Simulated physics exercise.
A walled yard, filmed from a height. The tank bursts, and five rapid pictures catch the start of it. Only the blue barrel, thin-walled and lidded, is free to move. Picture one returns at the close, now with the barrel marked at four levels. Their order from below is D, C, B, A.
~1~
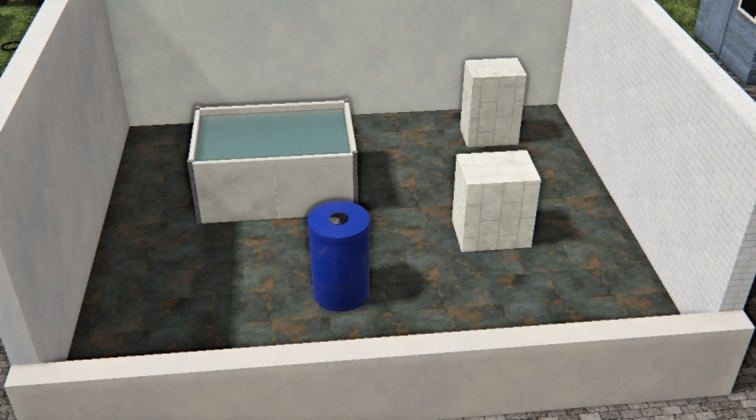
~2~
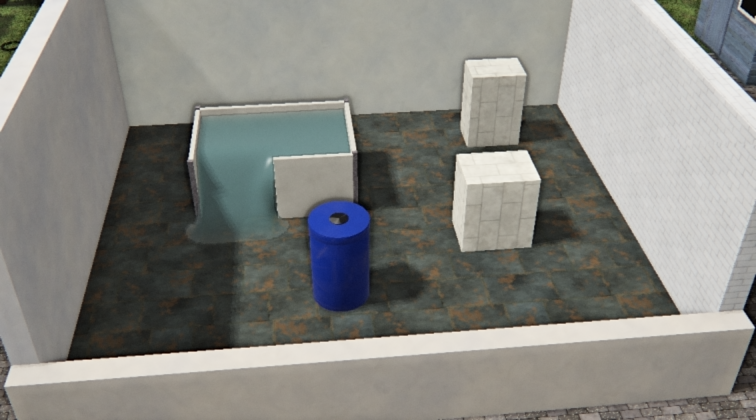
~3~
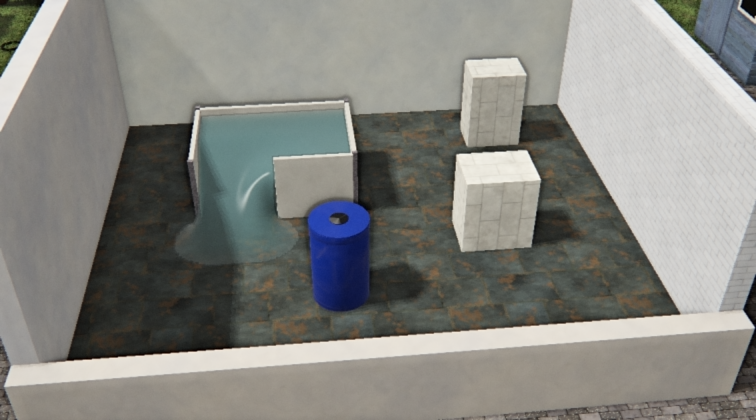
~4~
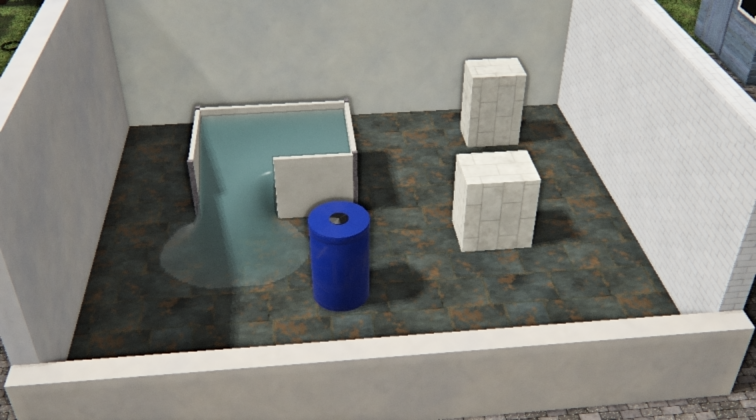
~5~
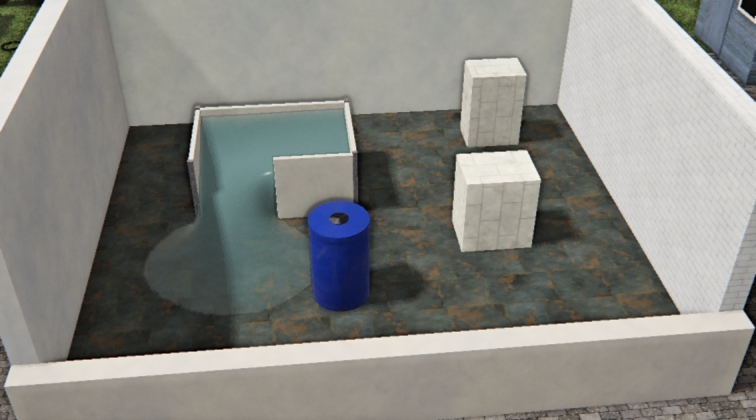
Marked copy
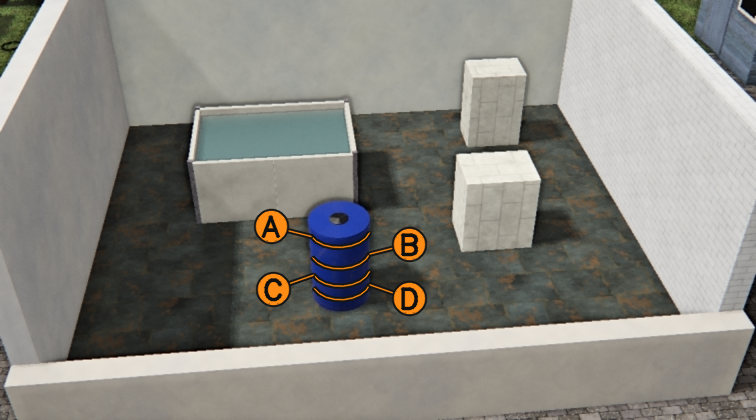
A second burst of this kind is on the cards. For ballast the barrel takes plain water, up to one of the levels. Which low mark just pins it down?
Take D.
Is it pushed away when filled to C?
No.
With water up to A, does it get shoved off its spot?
No, that is safe.
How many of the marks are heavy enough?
All of them.
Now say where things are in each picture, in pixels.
Lid of the blue barrel at (339, 219); tank full, its middle at (273, 136).
Water covers 1 % of the ground and is seen nearest the barrel at (240, 236).
Water covers 3 % of the ground and is seen nearest the barrel at (274, 251).
Water covers 6 % of the ground and is seen nearest the barrel at (286, 270).
Lid of the blue barrel at (339, 219); water covers 9 % of the ground and is seen nearest the barrel at (299, 284).
On the marked copy, A at (342, 247); B at (342, 268); C at (343, 286); D at (343, 299); from the bottom up D, C, B, A.
With A, it does not move.
With B, it does not move.
With C, it does not move.
With D, it does not move.
